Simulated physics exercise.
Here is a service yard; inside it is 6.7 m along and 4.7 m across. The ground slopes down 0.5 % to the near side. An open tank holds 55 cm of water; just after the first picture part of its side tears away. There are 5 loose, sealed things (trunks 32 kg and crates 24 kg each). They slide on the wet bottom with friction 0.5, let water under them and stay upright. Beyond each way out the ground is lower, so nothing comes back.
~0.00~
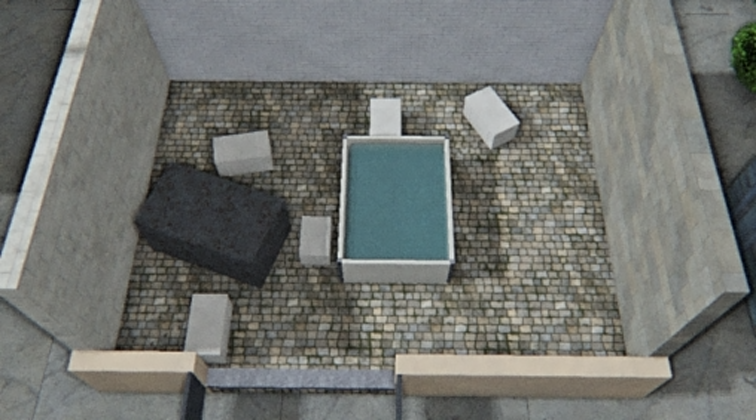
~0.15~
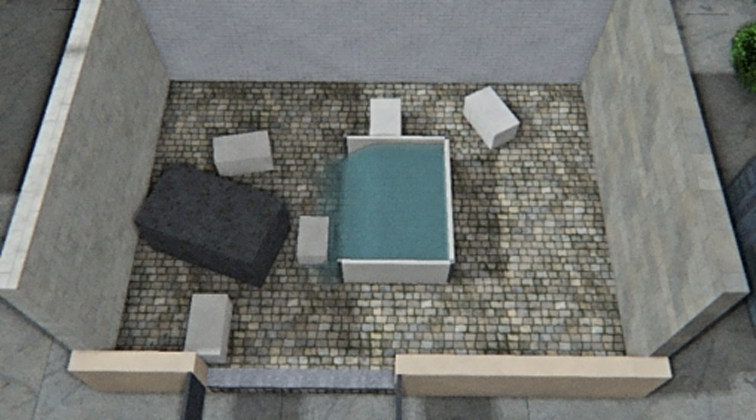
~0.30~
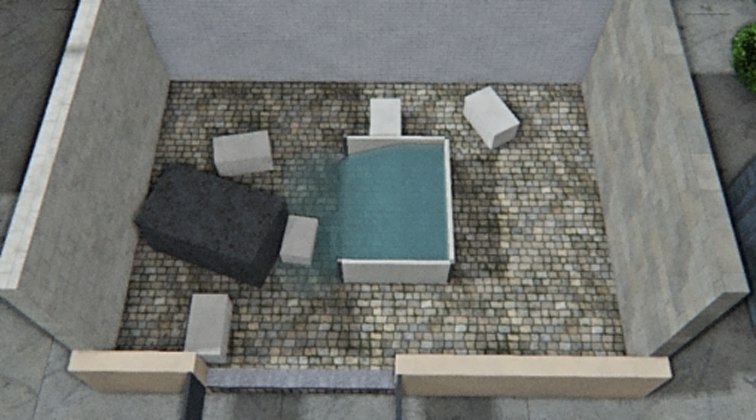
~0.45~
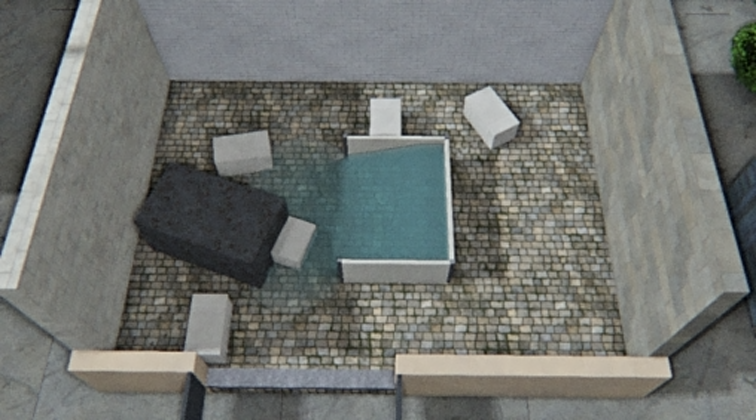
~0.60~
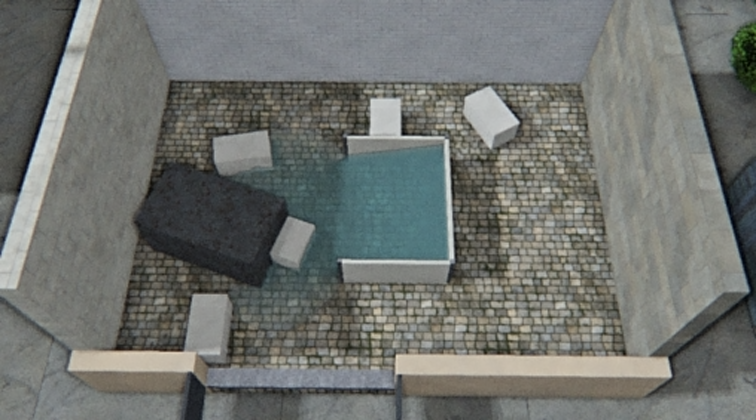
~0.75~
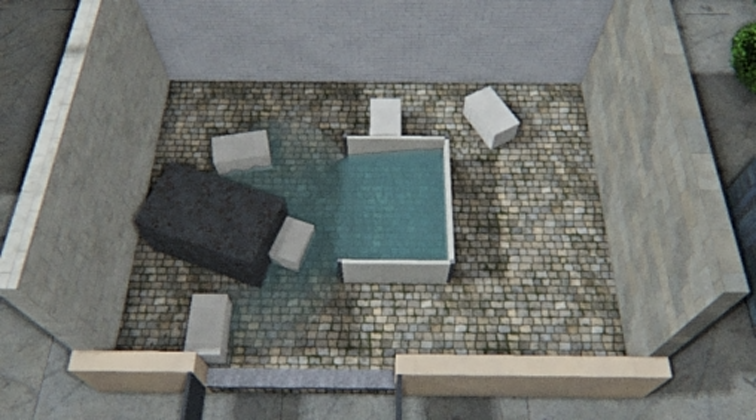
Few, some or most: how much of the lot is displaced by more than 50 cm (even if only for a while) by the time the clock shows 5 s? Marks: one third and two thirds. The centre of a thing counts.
It is between one and two thirds.
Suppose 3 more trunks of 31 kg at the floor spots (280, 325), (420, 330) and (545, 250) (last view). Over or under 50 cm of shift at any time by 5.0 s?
In that order: Past it, less, less.
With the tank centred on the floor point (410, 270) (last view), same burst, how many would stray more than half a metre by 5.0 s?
In that case 3 of them.
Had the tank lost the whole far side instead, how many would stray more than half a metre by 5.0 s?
In that case 2 of them.
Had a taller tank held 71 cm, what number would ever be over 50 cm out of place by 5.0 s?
Then 4.
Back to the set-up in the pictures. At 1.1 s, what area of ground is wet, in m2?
About 9.5 m2.
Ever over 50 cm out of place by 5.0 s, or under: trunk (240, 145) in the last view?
Answer: Past it.
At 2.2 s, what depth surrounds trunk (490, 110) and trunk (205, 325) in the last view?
Roughly 0 and 5 cm.
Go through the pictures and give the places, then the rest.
In the first frame, a crate at (315, 236), on the bottom; a trunk at (241, 146), on the bottom; 2.7 m2 under water; 0 of 5 have shifted.
In the second frame, a crate at (313, 236) rests on the ground; a trunk at (241, 146), on the bottom; 3.5 m2 under water; 0 of 5 have shifted.
In the third frame, a crate at (299, 236) rests on the ground, 22 cm from its start; a trunk at (241, 146) rests on the ground; 4.5 m2 under water; 1 of 5 have shifted.
In the fourth frame, a crate at (293, 239) rests on the ground, 30 cm from its start; a trunk at (241, 146) rests on the ground; 5.6 m2 under water; 1 of 5 have shifted.
In the fifth frame, a crate at (293, 239) rests on the ground, 31 cm from its start; a trunk at (241, 146) rests on the ground; 6.4 m2 under water; 1 of 5 have shifted.
In the sixth frame, a crate at (292, 239) floats, 32 cm from its start; a trunk at (240, 146) rests on the ground; 7.2 m2 under water; 1 of 5 have shifted.
After 1.1 s 0 of 5 are over 50 cm from their spots; 1 afloat.
After 2.2 s 2 of 5 are over 50 cm from their spots; 1 afloat.
After 3.5 s 2 of 5 are over 50 cm from their spots; 1 afloat.
After 5.0 s 2 of 5 are over 50 cm from their spots, and 2 have been at some point; 0 afloat.
